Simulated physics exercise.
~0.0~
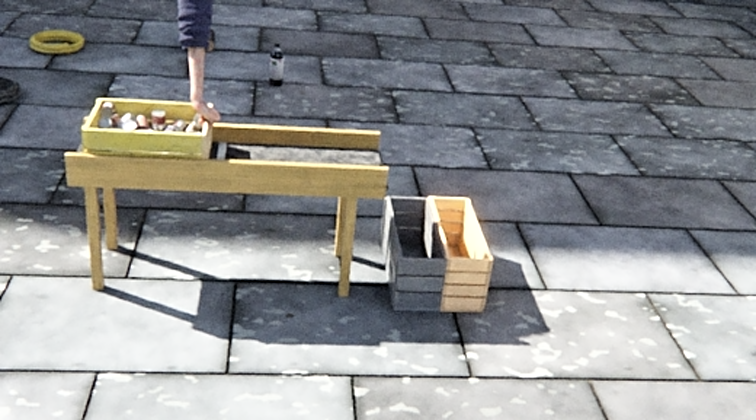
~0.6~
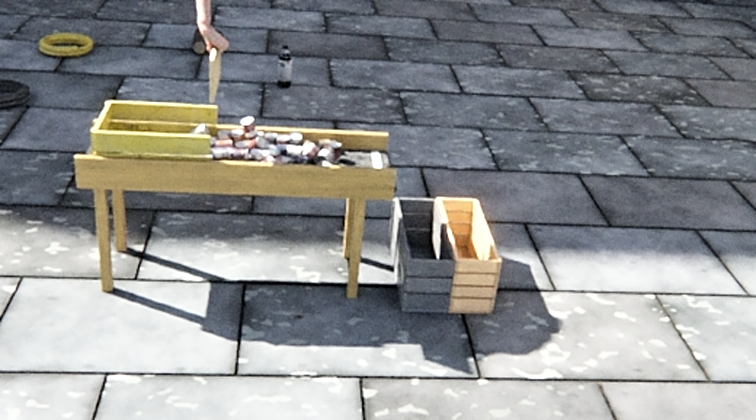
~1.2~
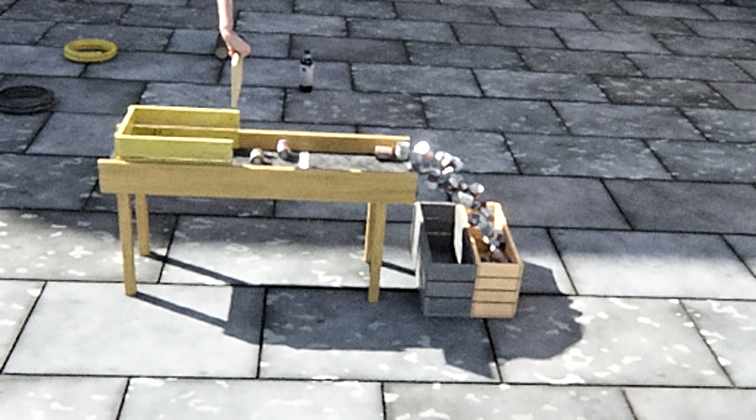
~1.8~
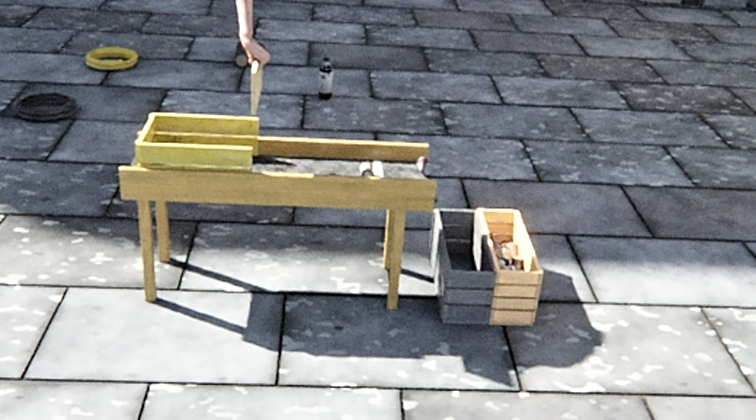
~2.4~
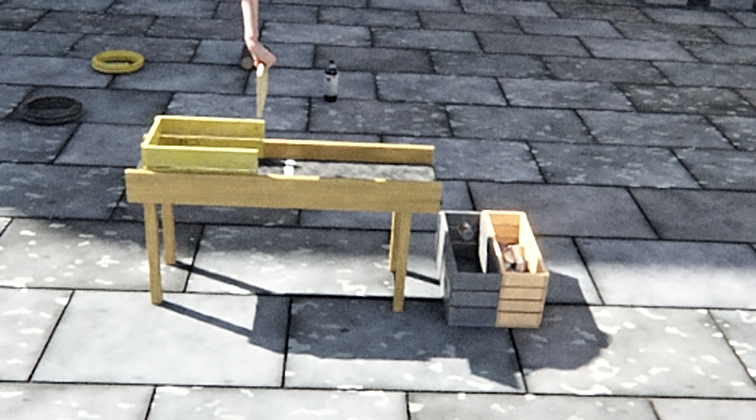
In this clip, a hand lifts a gate beside a yellow pen on a raised wooden belt, and a crowd of small tins rides right and spills off the end, mostly into the wooden bin, with a last few landing in the grey bin.
